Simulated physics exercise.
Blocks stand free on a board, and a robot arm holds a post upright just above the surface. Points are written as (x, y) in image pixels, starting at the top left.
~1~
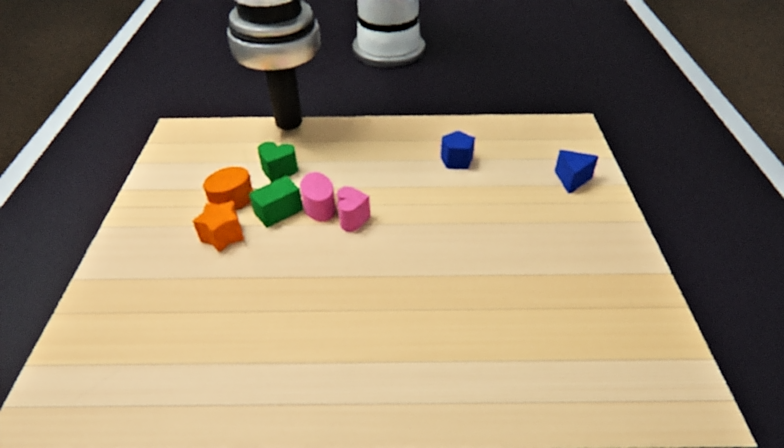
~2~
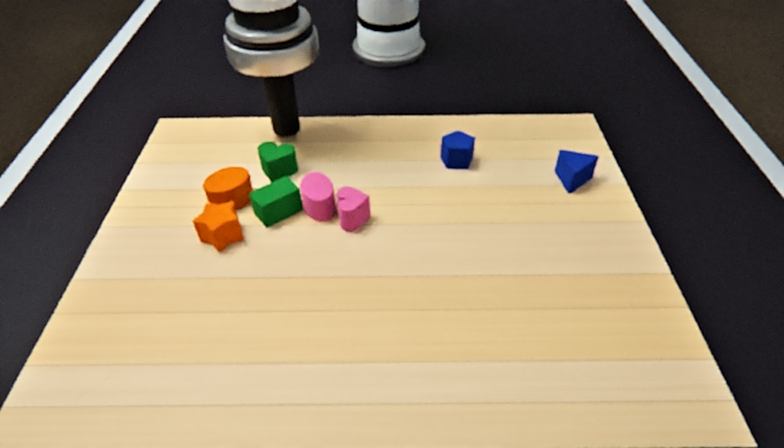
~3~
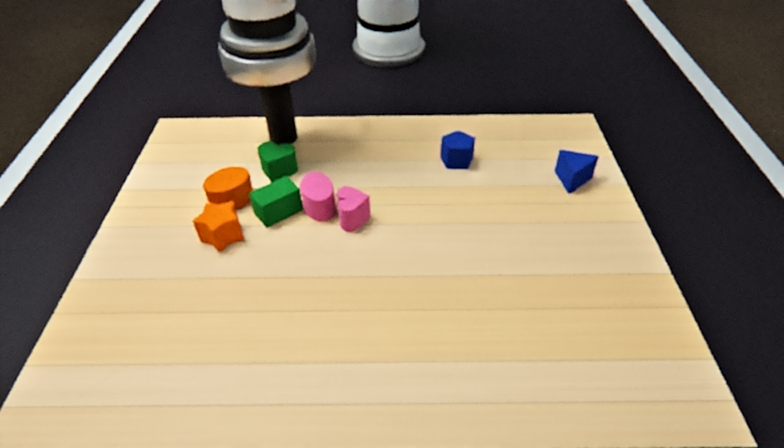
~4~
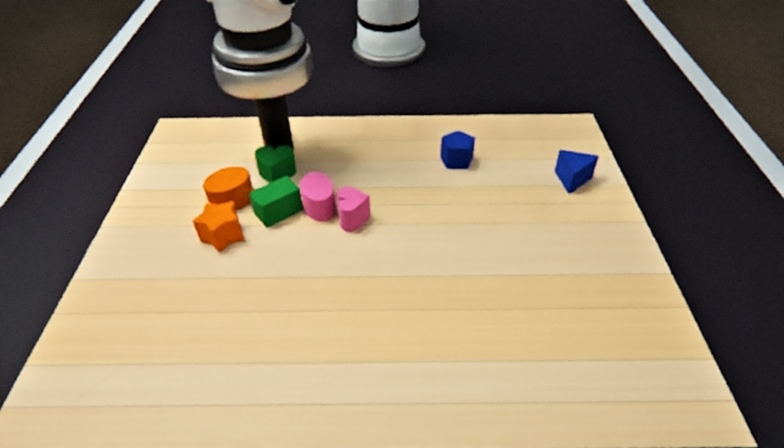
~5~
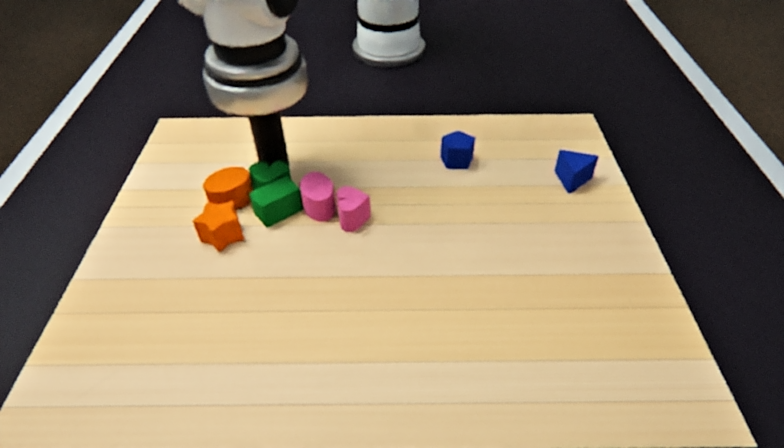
On a wooden board, a robot arm's post pushes a green heart toward a green rectangle.
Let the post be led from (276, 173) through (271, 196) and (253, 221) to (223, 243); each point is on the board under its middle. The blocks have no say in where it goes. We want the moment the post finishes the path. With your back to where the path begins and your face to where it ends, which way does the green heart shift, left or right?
It's going to go left.
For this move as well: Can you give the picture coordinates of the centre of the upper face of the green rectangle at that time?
The middle of the upper face of the green rectangle will lie at about (286, 220) in the picture.
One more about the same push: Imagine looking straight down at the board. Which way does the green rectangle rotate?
Prediction: Counterclockwise.
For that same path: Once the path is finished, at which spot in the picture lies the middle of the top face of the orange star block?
Located at (181, 233).
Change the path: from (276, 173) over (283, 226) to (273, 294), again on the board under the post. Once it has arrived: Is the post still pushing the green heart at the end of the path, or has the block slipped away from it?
Once the path is finished, the green heart still sits ahead of the post.
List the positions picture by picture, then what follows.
Tip of the post at (289, 123), middles of tops, orange star block at (216, 214), orange oval block at (226, 178), green heart at (275, 150), green rectangle at (274, 190), in the first frame.
Post at (287, 129), nothing pushed, in the second frame.
Post at (284, 138), nothing pushed, in the third frame.
Post at (280, 150), green heart at (273, 153), in the fourth frame.
Post at (275, 166), orange star block at (216, 214), orange oval block at (226, 178), green heart at (268, 170), green rectangle at (274, 190), in the fifth frame.
The first path, step by step. One third of the way, post at (269, 189); orange oval block at (220, 182), turned 20° clockwise; green heart at (260, 195); green rectangle at (281, 207).
Two thirds of the way, post at (250, 214); orange star block at (211, 218), turned 25° clockwise; orange oval block at (220, 182), turned 20° clockwise; green heart at (250, 220), turned 15° anticlockwise; green rectangle at (286, 219), turned 25° anticlockwise.
At the end, post at (220, 235); orange star block at (181, 233), turned 65° clockwise; orange oval block at (220, 182), turned 20° clockwise; green heart at (243, 232), turned 50° anticlockwise; green rectangle at (286, 220), turned 30° anticlockwise.
